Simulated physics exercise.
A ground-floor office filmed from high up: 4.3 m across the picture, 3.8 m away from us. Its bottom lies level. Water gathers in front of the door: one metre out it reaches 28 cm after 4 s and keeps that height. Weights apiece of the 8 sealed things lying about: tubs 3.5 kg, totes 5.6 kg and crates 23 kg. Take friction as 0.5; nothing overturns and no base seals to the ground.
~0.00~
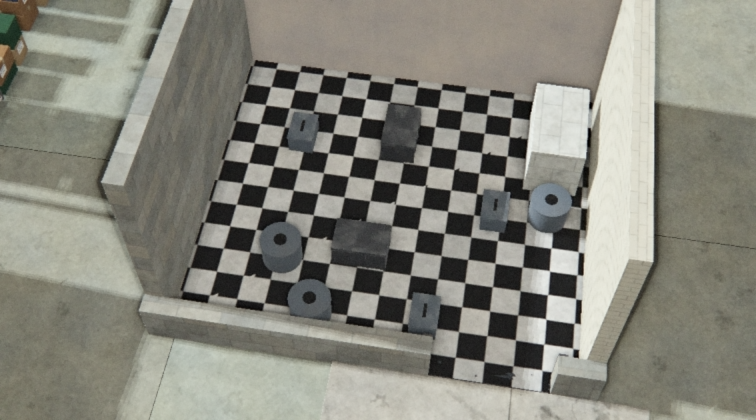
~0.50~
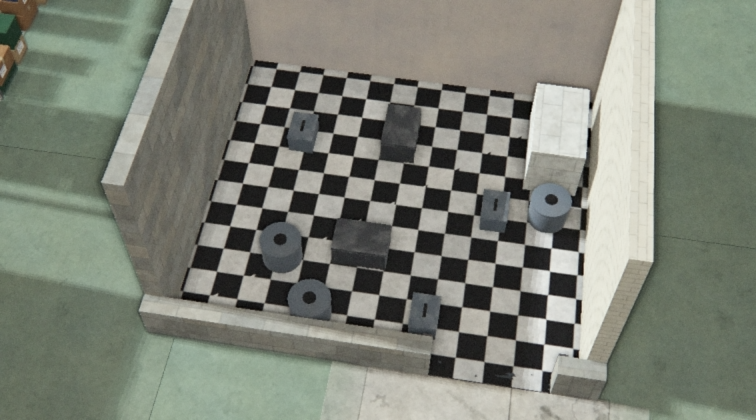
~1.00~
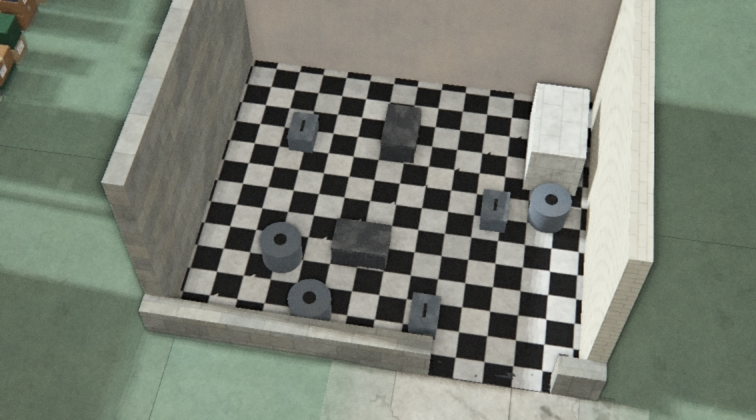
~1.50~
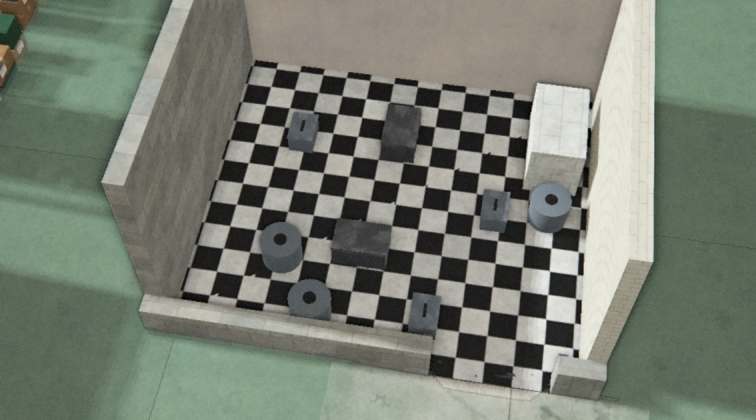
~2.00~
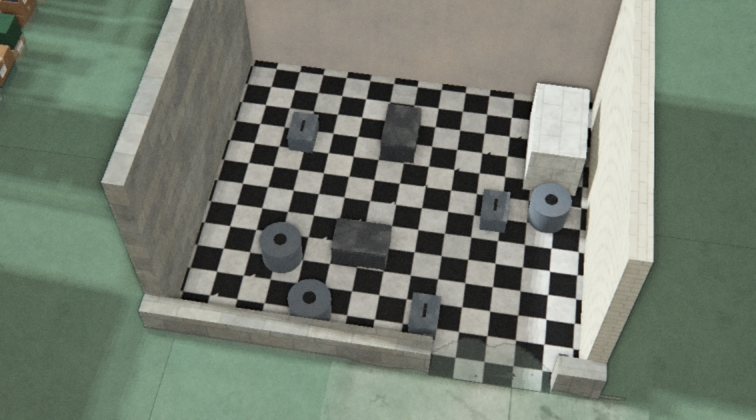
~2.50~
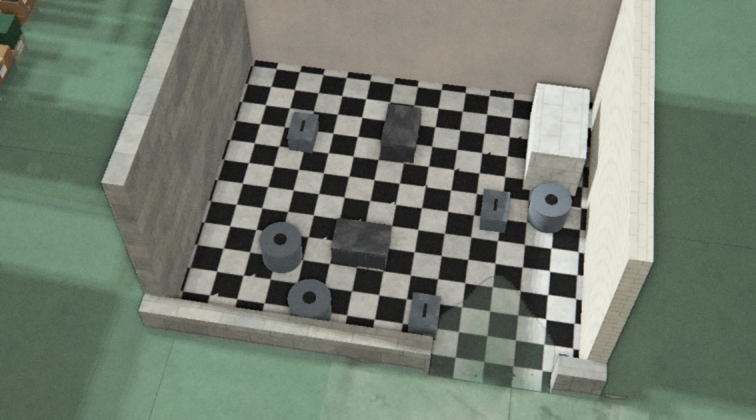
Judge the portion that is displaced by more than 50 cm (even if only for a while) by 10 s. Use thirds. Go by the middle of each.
Share: Between one and two thirds.
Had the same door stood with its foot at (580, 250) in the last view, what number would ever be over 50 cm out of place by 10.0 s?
Then 7.
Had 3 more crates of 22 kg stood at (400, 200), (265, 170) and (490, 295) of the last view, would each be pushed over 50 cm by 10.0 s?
In that order: More, past it, past it.
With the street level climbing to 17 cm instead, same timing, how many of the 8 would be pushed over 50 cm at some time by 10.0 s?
In that case 2 of them.
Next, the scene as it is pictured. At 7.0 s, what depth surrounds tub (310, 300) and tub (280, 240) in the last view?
About 1 and 0 cm.
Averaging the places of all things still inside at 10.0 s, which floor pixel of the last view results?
Near (360, 243).
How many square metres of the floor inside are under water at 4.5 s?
About 7.0 m2.
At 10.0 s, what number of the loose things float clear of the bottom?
6 of them.
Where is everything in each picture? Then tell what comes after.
The first frame shows a tub at (280, 240) rests on the ground; a tote at (496, 205), on the bottom; water covers 0.0 m2; 0 of 8 have shifted.
The second frame shows a tub at (280, 240) rests on the ground; a tote at (496, 205), on the bottom; 0.0 m2 under water; 0 of 8 have shifted.
The third frame shows a tub at (280, 240), on the bottom; a tote at (496, 205) rests on the ground; water covers 0.0 m2; 0 of 8 have shifted.
The fourth frame shows a tub at (280, 240) rests on the ground; a tote at (496, 205) rests on the ground; water covers 0.0 m2; 0 of 8 have shifted.
The fifth frame shows a tub at (280, 240) rests on the ground; a tote at (496, 205) rests on the ground; 0.2 m2 under water; 0 of 8 have shifted.
The sixth frame shows a tub at (280, 240), on the bottom; a tote at (496, 205) rests on the ground; water covers 0.9 m2; 0 of 8 have shifted.
After 3.5 s 0 of 8 are over 50 cm from their spots; 0 afloat.
After 4.5 s 1 of 8 are over 50 cm from their spots; 1 afloat.
After 7.0 s 2 of 8 are over 50 cm from their spots; 2 afloat.
After 10.0 s 4 of 8 are over 50 cm from their spots, and 4 have been at some point; 6 afloat.
